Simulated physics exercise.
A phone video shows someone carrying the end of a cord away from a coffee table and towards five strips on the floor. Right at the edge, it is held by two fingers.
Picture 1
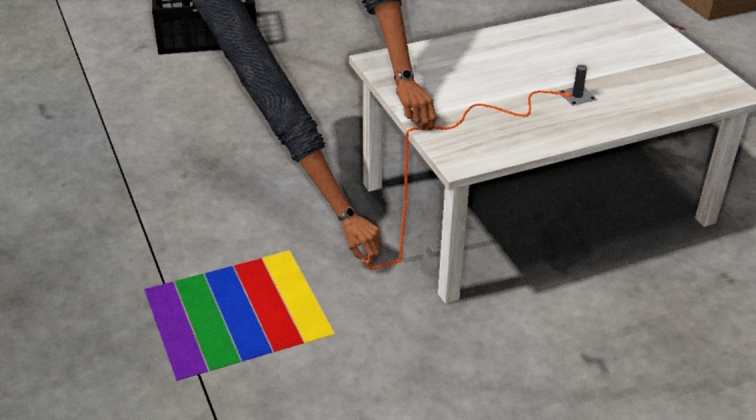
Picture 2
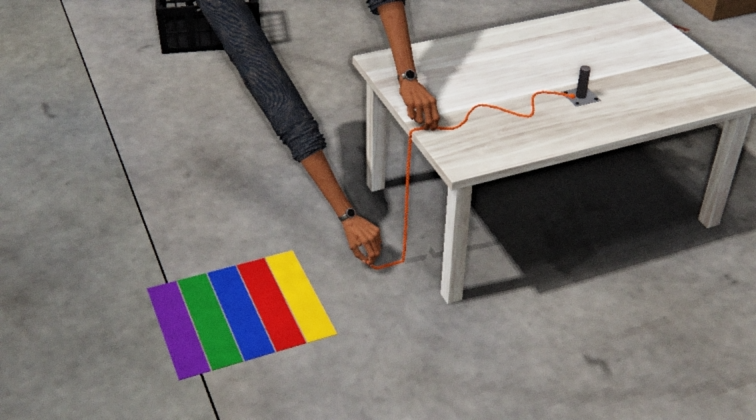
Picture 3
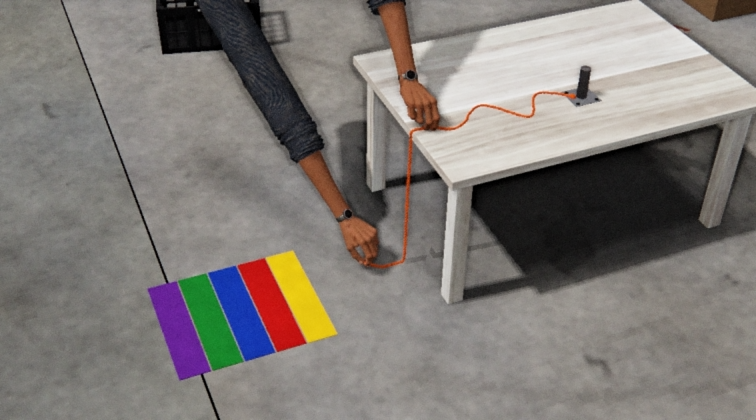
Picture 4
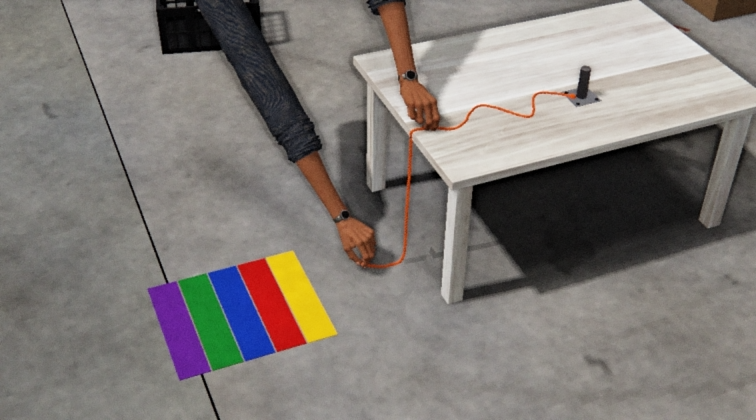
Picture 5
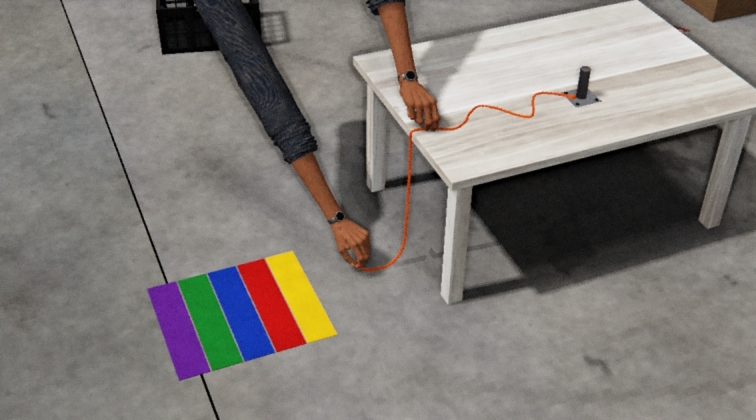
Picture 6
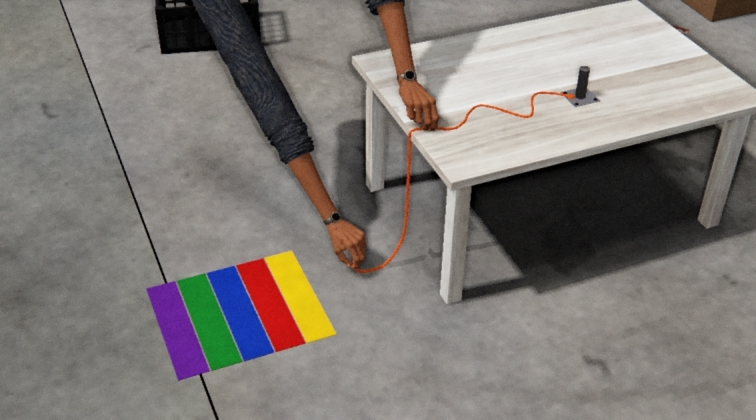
A person pinching an orange cord at a pale wooden table's edge, the lower hand drawing its end slightly left near coloured strips.
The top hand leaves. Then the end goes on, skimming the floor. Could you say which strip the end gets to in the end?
It gets to the green strip.
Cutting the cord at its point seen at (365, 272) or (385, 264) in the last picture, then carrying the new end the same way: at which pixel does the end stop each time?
The pixels are close to (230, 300) and (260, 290), one per try.
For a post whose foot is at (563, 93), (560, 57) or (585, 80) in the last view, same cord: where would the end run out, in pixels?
(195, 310), (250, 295) and (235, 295), in that order.
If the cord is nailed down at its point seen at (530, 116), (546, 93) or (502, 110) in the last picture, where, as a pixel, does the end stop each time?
In that order: (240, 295), (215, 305) and (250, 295).
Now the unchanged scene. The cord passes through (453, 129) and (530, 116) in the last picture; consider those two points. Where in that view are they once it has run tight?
Final spots: (402, 141), then (500, 114).
Soon after, end near (259, 291); over red.
After that, end near (227, 300); over blue.
At the stop, end near (207, 305); over green. The end stops over the green strip.
